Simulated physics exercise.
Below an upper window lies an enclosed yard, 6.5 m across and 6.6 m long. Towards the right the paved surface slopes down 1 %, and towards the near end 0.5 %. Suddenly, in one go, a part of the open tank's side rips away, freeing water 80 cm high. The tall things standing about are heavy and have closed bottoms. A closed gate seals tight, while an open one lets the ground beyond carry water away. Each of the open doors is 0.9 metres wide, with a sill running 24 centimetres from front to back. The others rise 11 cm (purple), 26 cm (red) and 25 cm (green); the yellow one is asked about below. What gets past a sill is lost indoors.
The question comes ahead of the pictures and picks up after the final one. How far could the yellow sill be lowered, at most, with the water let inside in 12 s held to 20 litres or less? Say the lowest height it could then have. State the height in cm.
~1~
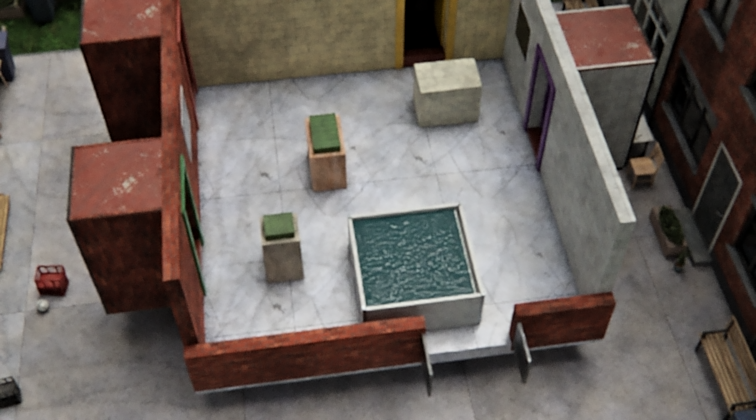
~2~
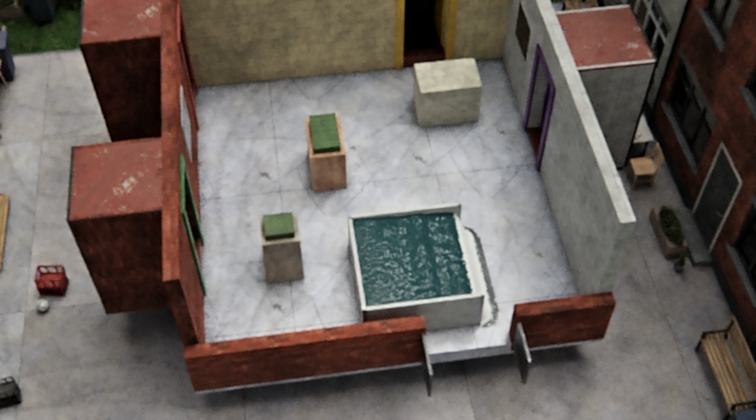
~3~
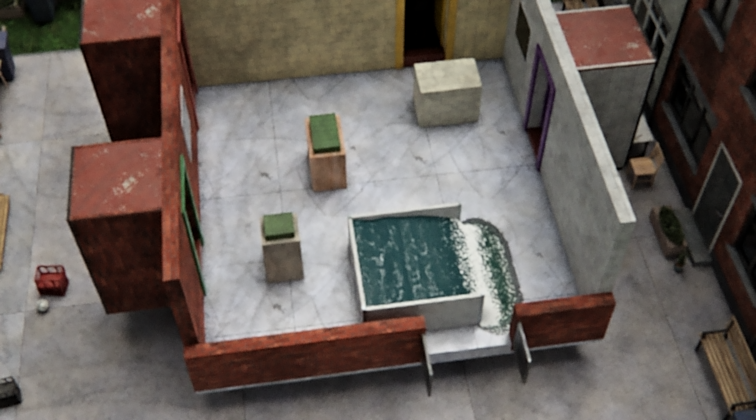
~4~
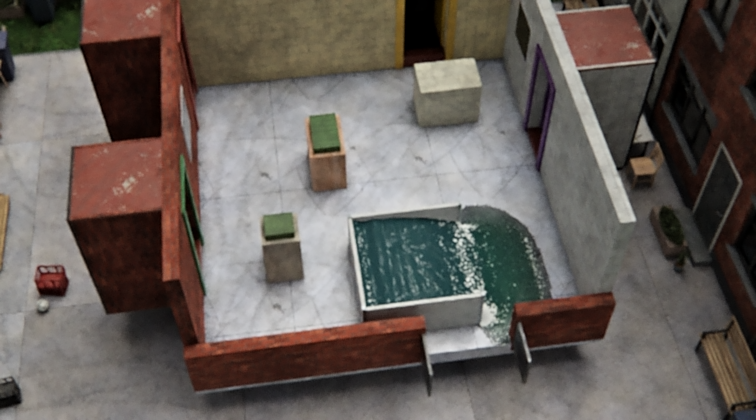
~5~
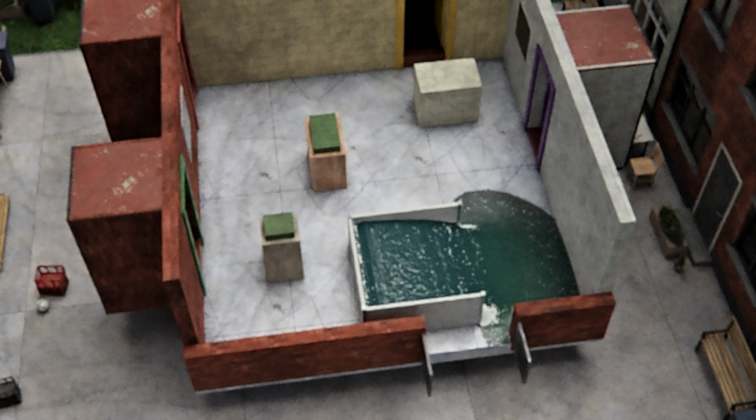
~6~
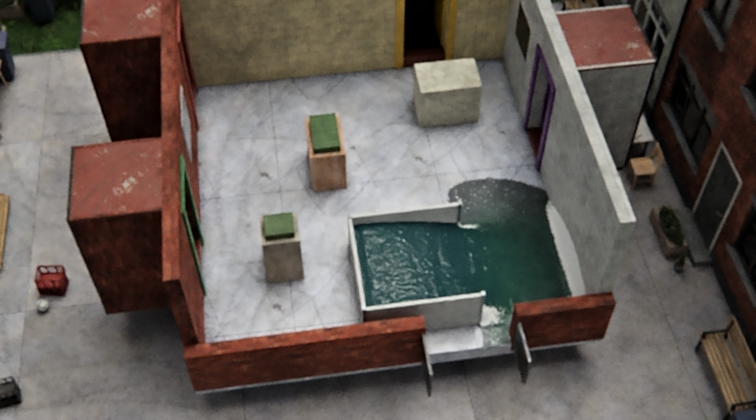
It could then stand at about 8 cm.
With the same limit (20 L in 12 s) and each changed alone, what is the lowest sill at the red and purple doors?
About 13.5 cm at red and 10.0 cm at purple.
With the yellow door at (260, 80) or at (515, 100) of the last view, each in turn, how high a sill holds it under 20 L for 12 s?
In turn: Roughly 6.5 cm, roughly 14.0 cm.
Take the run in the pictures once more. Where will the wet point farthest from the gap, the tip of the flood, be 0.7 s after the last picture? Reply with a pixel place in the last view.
Roughly at (524, 123) in the last view.
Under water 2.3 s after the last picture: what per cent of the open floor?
Some 35 in a hundred.
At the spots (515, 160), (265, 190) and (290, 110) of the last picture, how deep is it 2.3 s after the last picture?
About 14, 0 and 0 cm respectively.
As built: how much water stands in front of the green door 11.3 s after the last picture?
You'd measure close to 2.5 cm there.
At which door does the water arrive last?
It's the green door.
Then, 0.7 s after the last picture water covers 20 % of the floor, deepest (64 cm) near (588, 321); it has not reached the yellow door.
Then, 2.3 s after the last picture water covers 35 % of the floor, deepest (36 cm) near (506, 67); 9 cm at the yellow door, 0 litres in over its 26 cm sill.
Then, 11.3 s after the last picture water covers 100 % of the floor, deepest (12 cm) near (316, 355); 5 cm at the yellow door, 0 litres in over its 26 cm sill.
At the yellow door as built, the water peaked near 13 cm, 3.9 s after the last picture.
With a sill of 6.5 cm, 34 litres would have come in within the 12 s; with 10 cm, 8 litres. So under 20 litres takes about 8 cm.
